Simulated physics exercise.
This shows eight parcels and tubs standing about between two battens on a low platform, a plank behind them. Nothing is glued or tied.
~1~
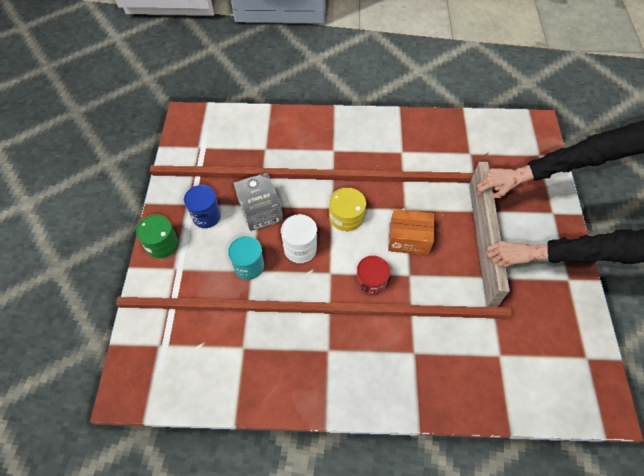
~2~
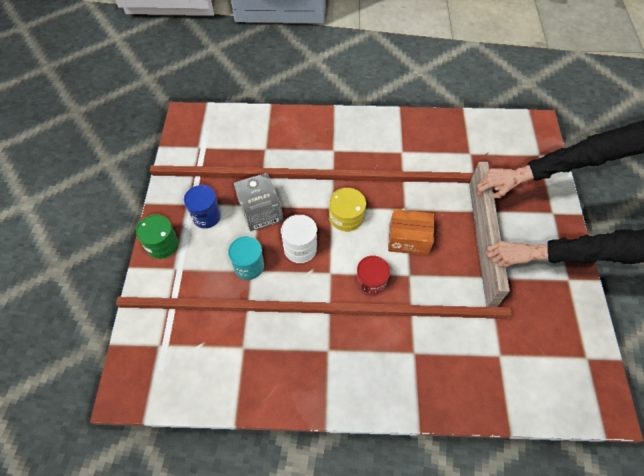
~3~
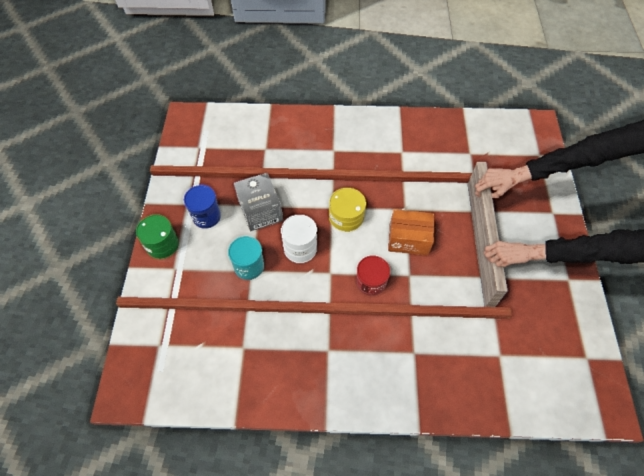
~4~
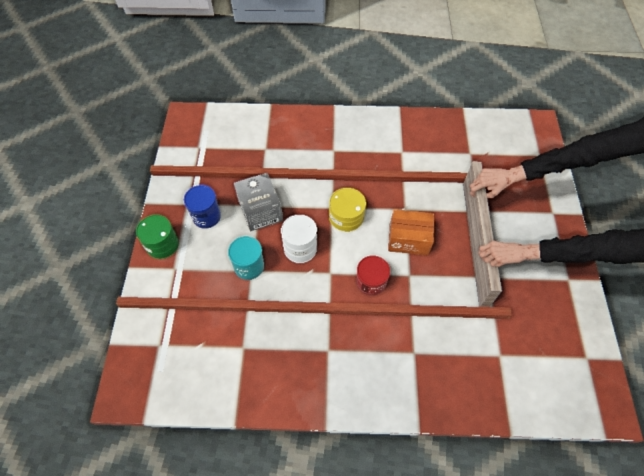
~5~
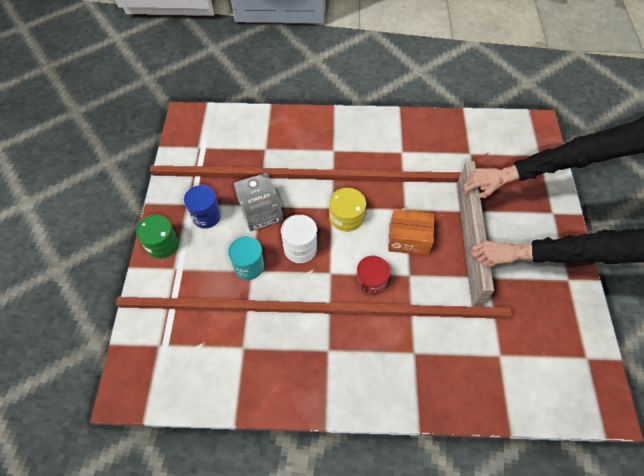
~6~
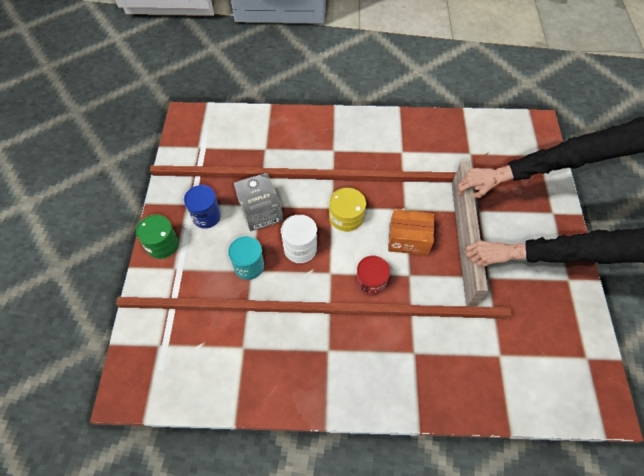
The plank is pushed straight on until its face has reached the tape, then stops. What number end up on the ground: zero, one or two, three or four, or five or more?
As it turns out, the number that fall off is three or four.
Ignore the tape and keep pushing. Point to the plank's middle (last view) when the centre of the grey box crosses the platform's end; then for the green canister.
For the grey box at (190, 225), for the green canister at (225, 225).
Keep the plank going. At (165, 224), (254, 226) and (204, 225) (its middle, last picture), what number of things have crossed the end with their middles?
In that order 5, 0 and 2.
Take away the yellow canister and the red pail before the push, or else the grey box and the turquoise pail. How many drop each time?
It would be 3 and 2.
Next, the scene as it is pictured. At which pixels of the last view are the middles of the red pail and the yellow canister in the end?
The red pail at (160, 272), the yellow canister at (172, 202).
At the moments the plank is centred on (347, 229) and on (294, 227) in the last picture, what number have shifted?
By then 4, and 6.
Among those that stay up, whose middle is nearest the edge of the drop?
Foremost is the turquoise pail.
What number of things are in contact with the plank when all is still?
In contact: 3.
A little later, none off yet; green canister at rest near (158, 237); blue pail at rest near (203, 208); turquoise pail at rest near (247, 259).
When it is over, the number that fall off is three or four; down, white canister, grey box, blue pail and green canister.
